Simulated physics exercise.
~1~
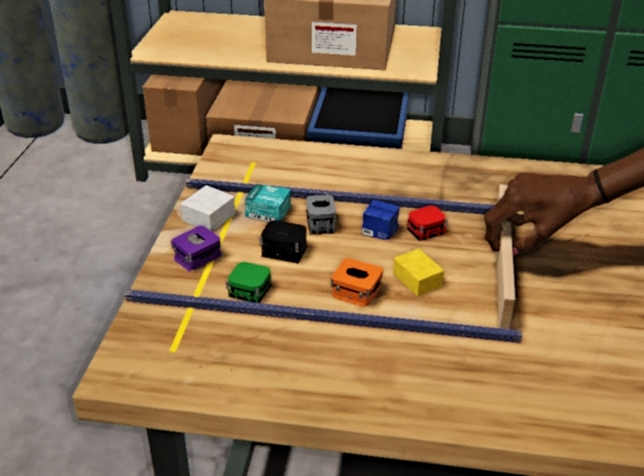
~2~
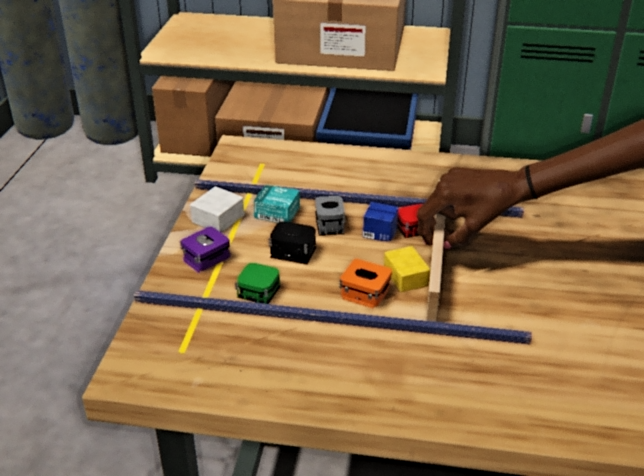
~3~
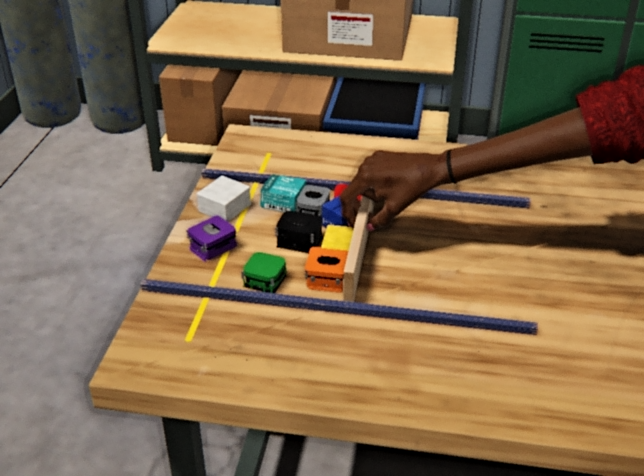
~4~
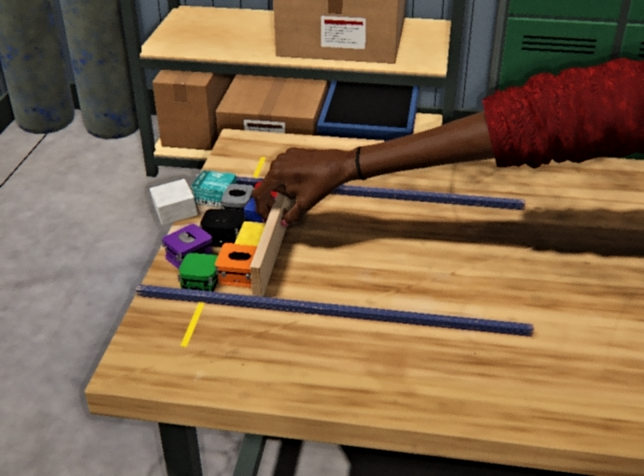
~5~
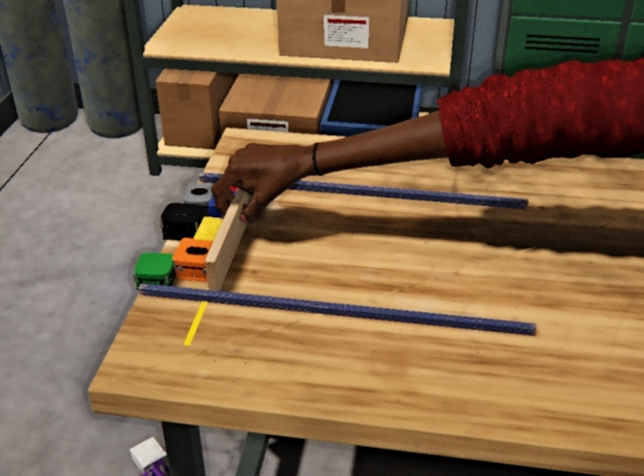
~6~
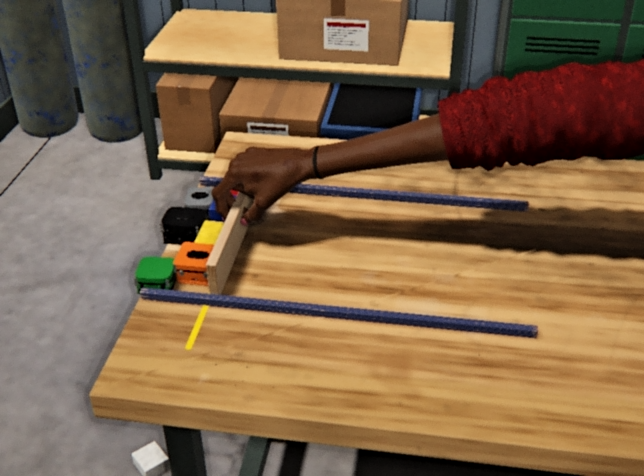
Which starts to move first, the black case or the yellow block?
The yellow block starts to move first, pushed left by the board while the black case is still at rest.
